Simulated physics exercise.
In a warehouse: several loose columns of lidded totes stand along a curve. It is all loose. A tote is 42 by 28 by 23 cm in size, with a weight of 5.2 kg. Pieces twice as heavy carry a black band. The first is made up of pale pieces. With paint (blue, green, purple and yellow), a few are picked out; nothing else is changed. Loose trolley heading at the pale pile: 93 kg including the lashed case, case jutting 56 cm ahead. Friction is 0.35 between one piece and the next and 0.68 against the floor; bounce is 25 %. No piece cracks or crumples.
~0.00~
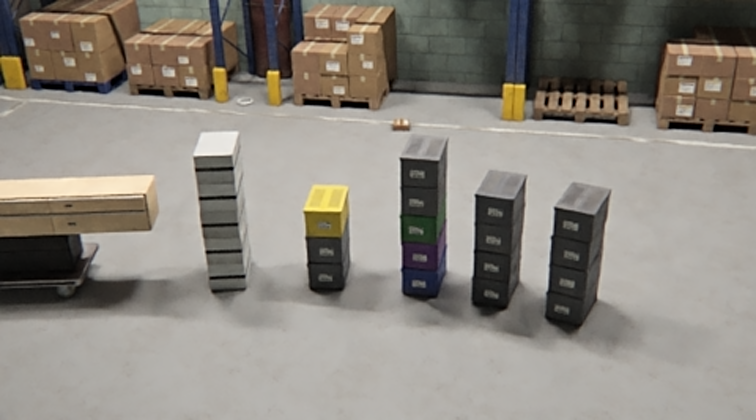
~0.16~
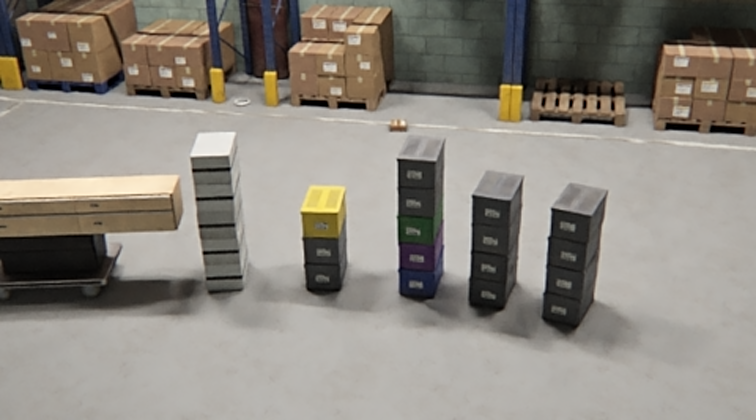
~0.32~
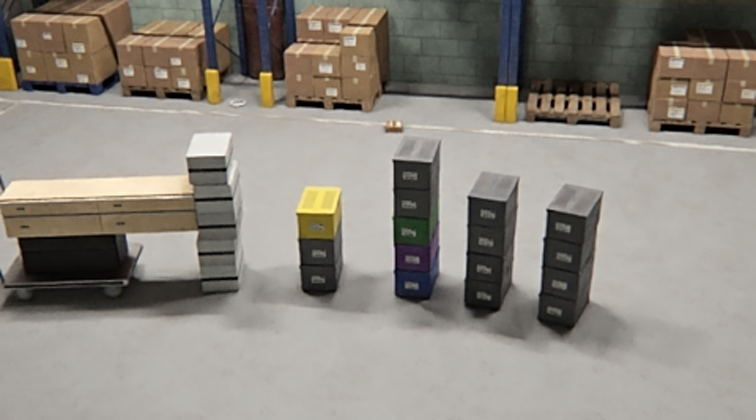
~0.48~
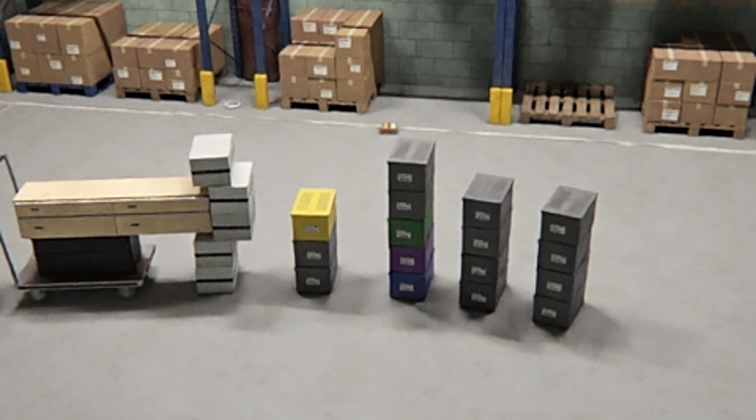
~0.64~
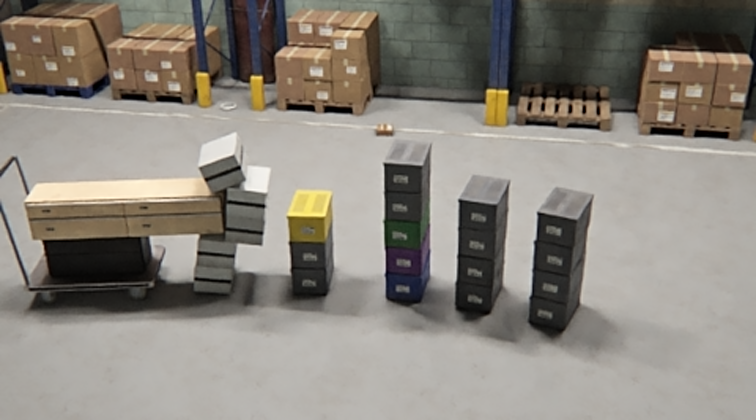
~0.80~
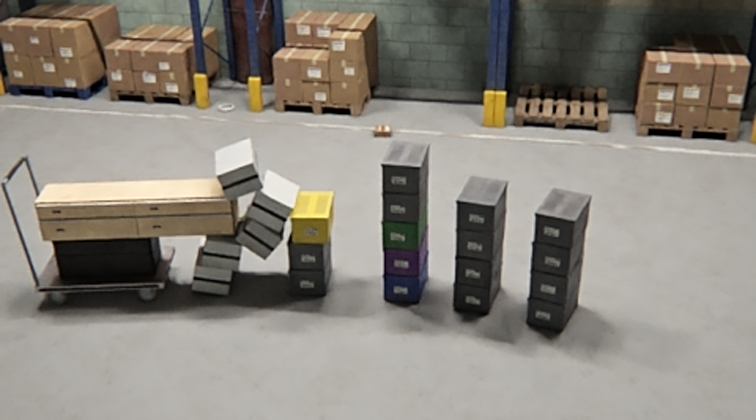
In a warehouse, a loaded trolley rolls right and its case knocks the pale stack askew.
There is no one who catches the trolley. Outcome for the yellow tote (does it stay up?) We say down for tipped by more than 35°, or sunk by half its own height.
Down.
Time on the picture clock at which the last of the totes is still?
Time: About 4.5 s.
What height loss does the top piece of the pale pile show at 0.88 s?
The top piece is some 10 centimetres lower than at the start.
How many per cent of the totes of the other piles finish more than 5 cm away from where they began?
Moved: 10 per cent.
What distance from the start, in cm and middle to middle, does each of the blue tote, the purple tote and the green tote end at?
The blue one ends around 0 cm from its start, the purple one around 0 cm and the green one around 0 cm.
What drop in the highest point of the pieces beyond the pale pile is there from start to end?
0 cm.
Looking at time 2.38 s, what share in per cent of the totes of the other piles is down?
By that time it is 5 percent.
After 0.88 s, 2 of the pale pile down; none of the 16 other totes down, 1 disturbed; yellow tote 11 cm from its place.
After 1.04 s, 3 of the pale pile down; none of the 16 other totes down, 2 disturbed; yellow tote 28° from how it stood.
After 2.38 s, 3 of the pale pile down; 1 of the 16 other totes down; yellow tote on its side.
In the end (4.7 s), 3 of the pale pile down; 1 of the 16 other totes down; yellow tote on its side; green tote unmoved; blue tote unmoved. From the last view, middles, yellow tote near (375, 267), green tote near (406, 223).
